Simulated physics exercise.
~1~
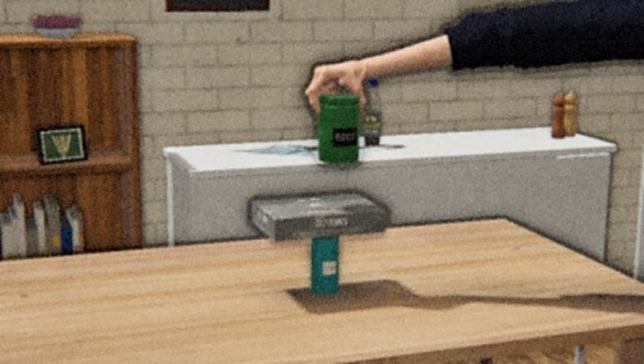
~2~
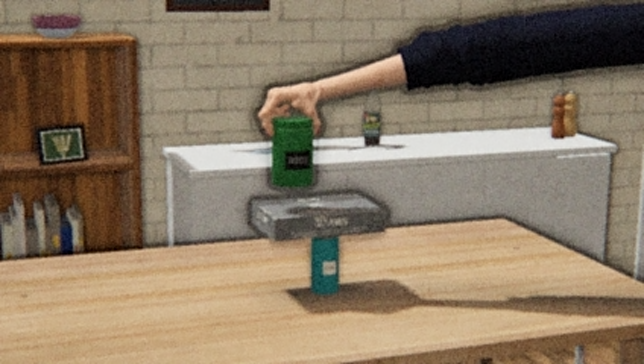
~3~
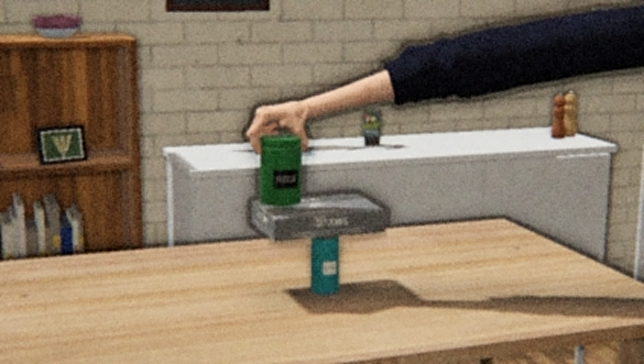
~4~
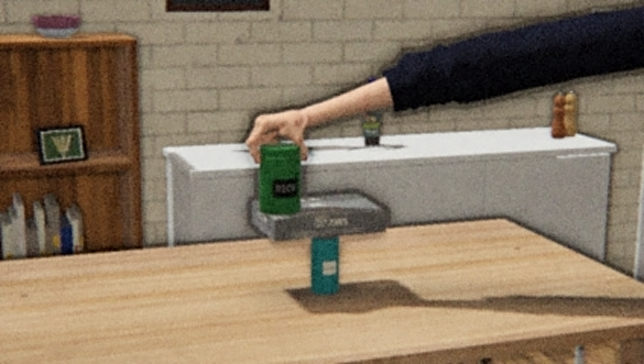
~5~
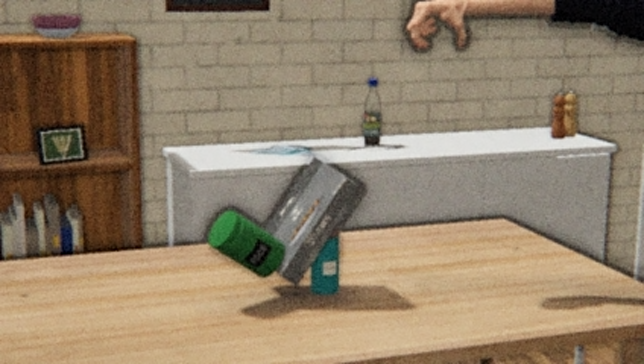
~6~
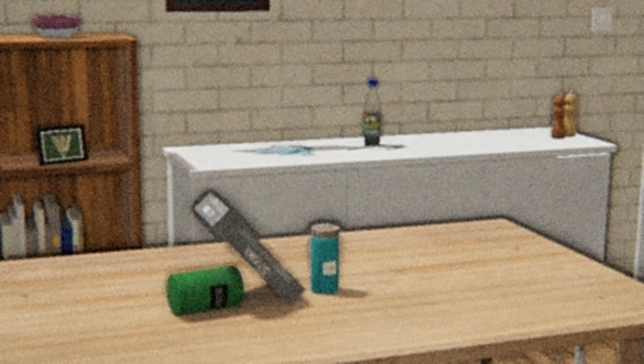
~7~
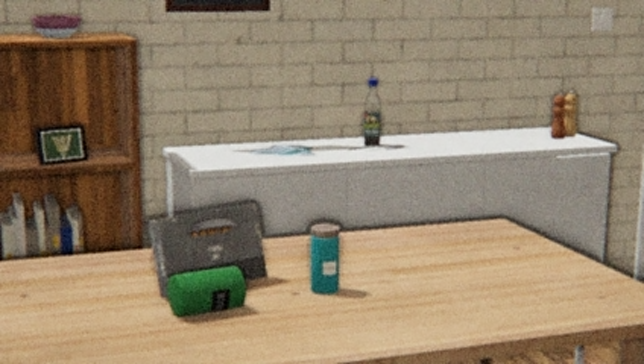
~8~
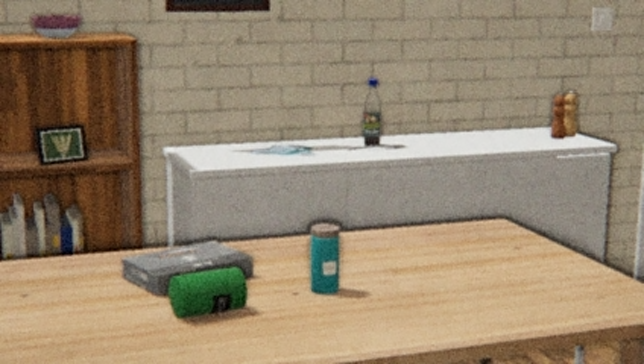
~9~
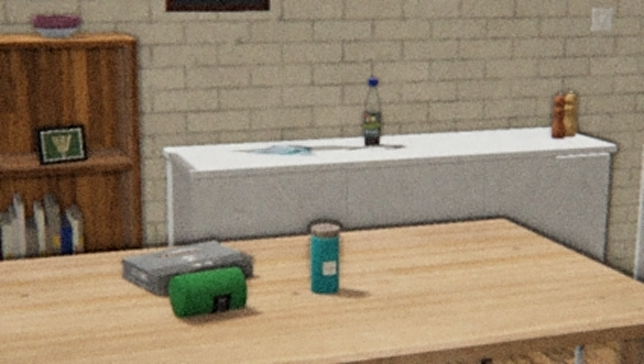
On a wooden table, a hand releases a green jar, toppling the grey packet beneath.
